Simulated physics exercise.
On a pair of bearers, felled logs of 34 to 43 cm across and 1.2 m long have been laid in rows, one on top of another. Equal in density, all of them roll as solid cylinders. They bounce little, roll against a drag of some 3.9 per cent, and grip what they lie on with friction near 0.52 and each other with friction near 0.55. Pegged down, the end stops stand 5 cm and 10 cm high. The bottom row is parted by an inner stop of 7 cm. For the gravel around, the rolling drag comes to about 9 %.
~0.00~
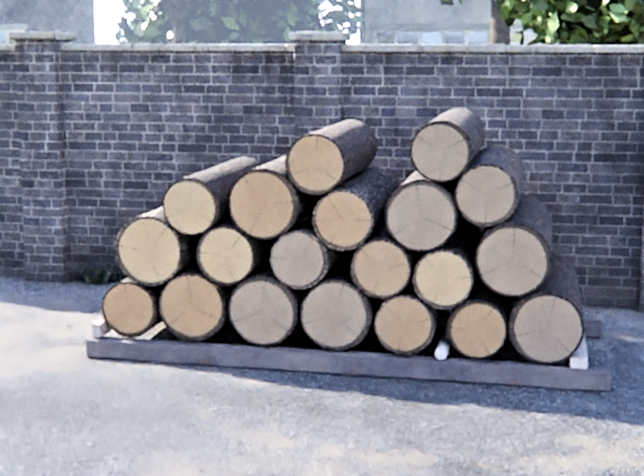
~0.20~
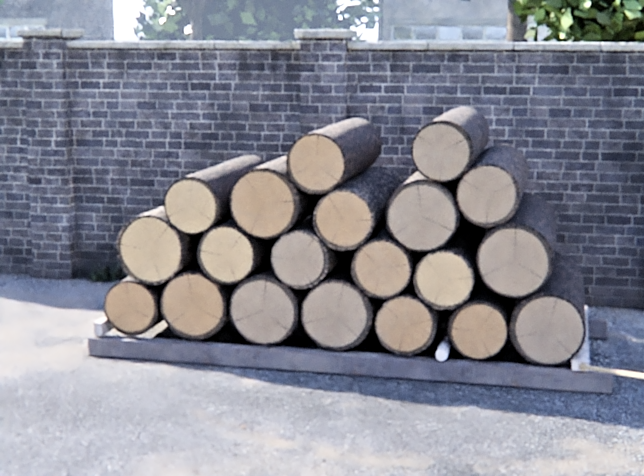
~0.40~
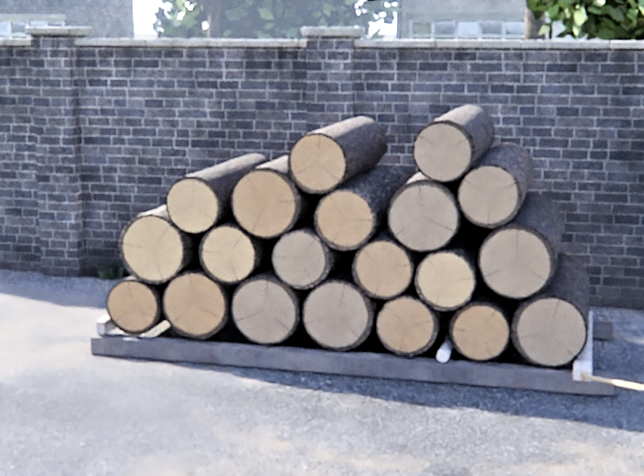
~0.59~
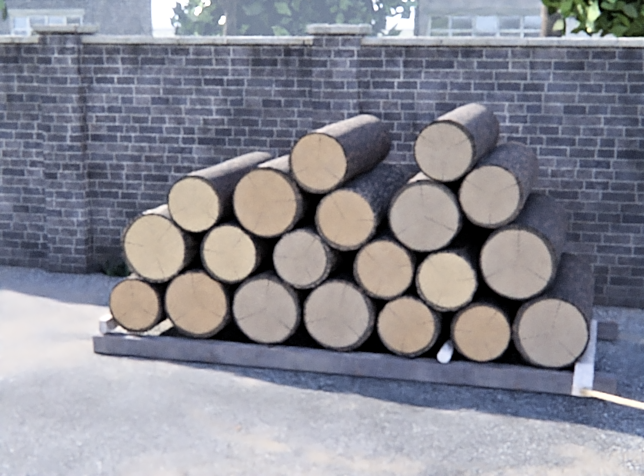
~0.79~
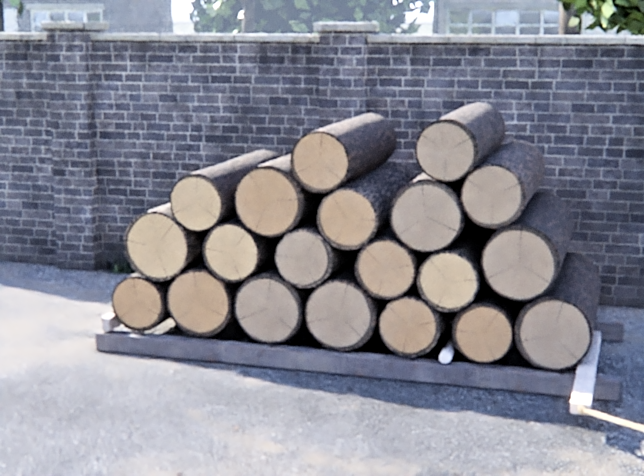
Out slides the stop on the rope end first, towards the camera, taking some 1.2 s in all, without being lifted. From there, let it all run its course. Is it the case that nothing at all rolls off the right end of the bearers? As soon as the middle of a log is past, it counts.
No, at least one thing does.
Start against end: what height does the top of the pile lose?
The top ends up around 10 cm lower.
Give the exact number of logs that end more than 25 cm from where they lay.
The count is 6.
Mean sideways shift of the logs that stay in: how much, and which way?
Rightwards, by about 10 cm.
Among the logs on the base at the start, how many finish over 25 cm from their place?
I count 2 in total.
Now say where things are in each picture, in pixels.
In the first frame, 20 logs, 7 on the base, highest (441, 152); left batten (10 cm) (96, 324); right batten (5 cm) (579, 359); inner round bar (7 cm) (441, 349).
In the second frame, the stop on the rope has not moved yet, at (581, 362); the rest still.
In the third frame, the stop on the rope is 14 cm out, at (583, 371); the rest still.
In the fourth frame, the stop on the rope is 35 cm out, at (582, 386); the rest still.
In the fifth frame, the stop on the rope is 57 cm out, at (580, 404); the rest still.
After 1.88 s, 0 now displaced over 25 cm; not one off the ends of the bearers; the one last seen at (553, 335) 9 cm right.
After 2.72 s, 4 now displaced over 25 cm; 1 off the right end of the bearers; the one last seen at (553, 335) 76 cm right and 12 cm down.
After 3.87 s, 5 now displaced over 25 cm; 3 off the right end of the bearers; the one last seen at (553, 335) rolled far off to the right.
All still by 4.7 s, 6 moved over 25 cm; 3 off the right end of the bearers; the one last seen at (553, 335) rolled far off to the right; top of the pile 1.3 m high, from 1.5 m.
